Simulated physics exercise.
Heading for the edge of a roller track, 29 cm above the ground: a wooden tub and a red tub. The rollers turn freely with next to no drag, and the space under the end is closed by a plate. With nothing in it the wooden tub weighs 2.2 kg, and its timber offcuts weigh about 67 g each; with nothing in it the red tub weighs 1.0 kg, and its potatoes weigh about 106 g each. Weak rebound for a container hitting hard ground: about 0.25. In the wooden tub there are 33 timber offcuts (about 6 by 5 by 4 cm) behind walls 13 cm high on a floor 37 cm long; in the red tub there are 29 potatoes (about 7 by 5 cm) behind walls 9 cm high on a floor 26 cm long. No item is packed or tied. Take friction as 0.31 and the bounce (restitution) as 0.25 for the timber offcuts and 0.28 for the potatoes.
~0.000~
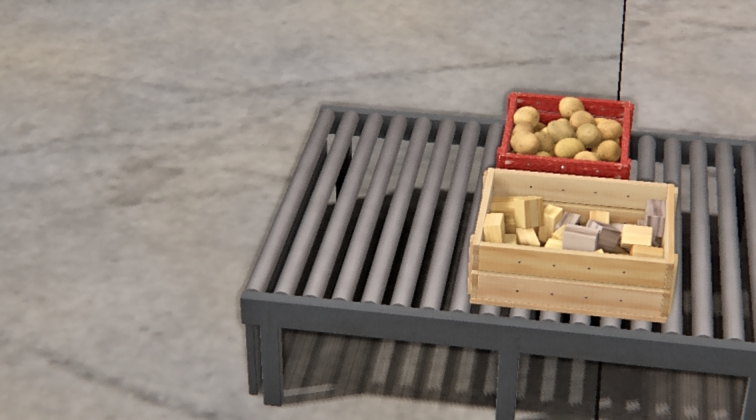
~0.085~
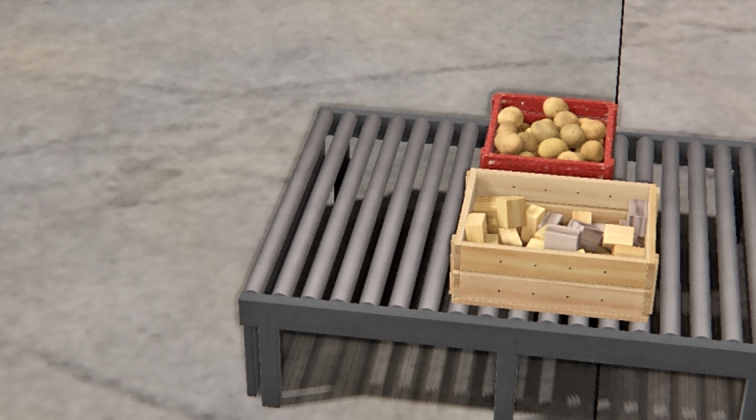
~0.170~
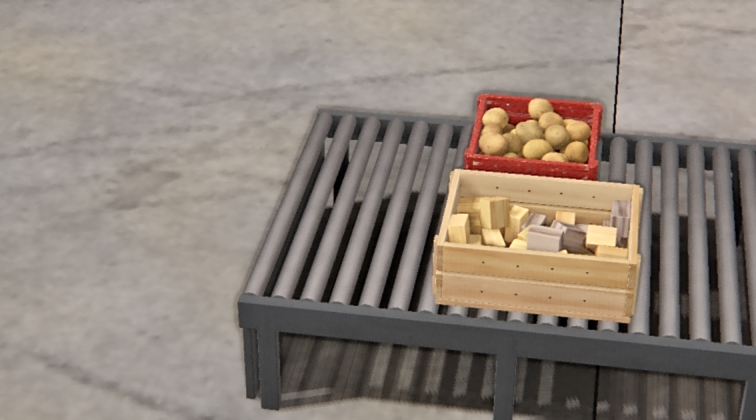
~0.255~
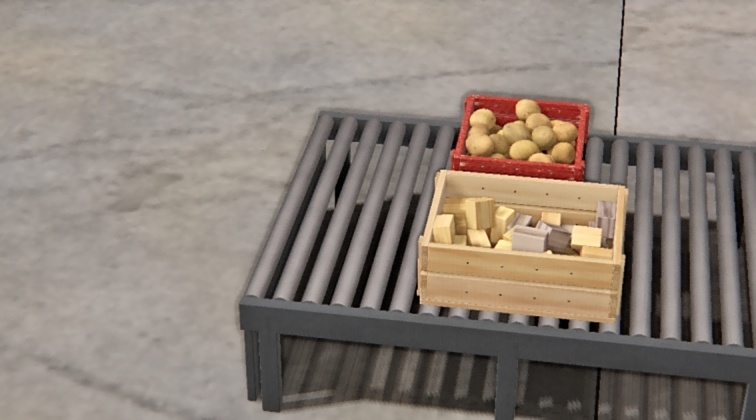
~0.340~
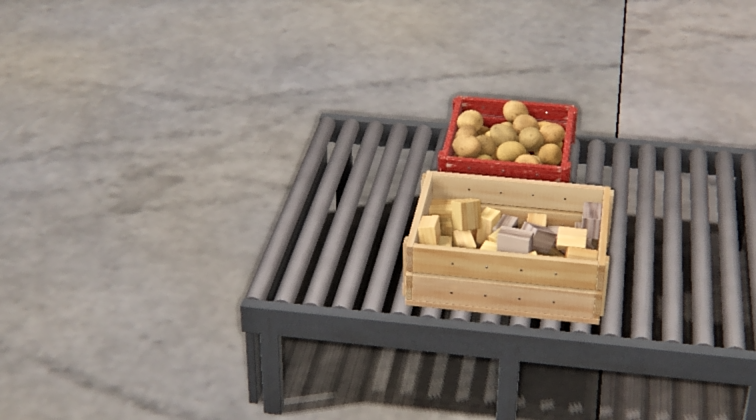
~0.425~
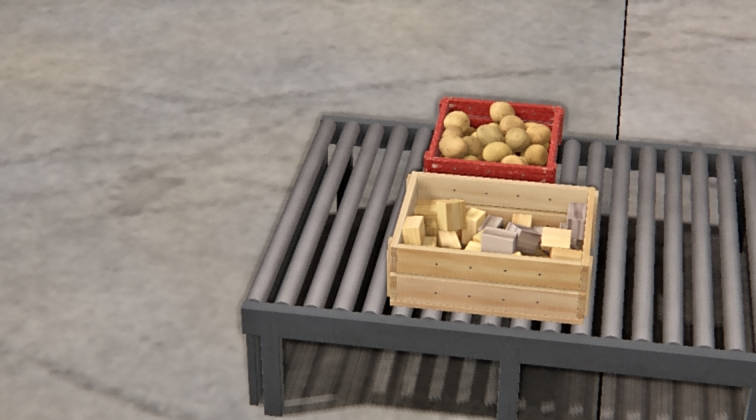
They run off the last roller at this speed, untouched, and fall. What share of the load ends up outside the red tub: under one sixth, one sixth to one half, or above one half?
The escaped portion is major, above half.
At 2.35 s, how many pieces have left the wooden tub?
Count for the wooden tub: Roughly 1.
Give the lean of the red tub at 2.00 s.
Lean: Near 80 degrees.
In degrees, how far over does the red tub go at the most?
100 degrees.
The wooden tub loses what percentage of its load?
Wooden tub: 0%.
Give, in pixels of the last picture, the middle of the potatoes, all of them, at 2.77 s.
I'd put the middle close to (149, 228).
After 1.10 s, the leading end passes the last roller.
After 1.80 s, the wooden tub is level with 0 of 33 out and the red tub leans 30° with 0 of 29 out.
After 2.00 s, the wooden tub leans 32° with 0 of 33 out and the red tub leans 80° with 3 of 29 out.
After 2.35 s, the wooden tub leans 49° with 1 of 33 out and the red tub has gone over with 24 of 29 out.
When it is over (at 2.77 s), the wooden tub leans 49° with 1 of 33 out and the red tub has gone over with 24 of 29 out. Asked share, 24 of 29, 83 per cent.
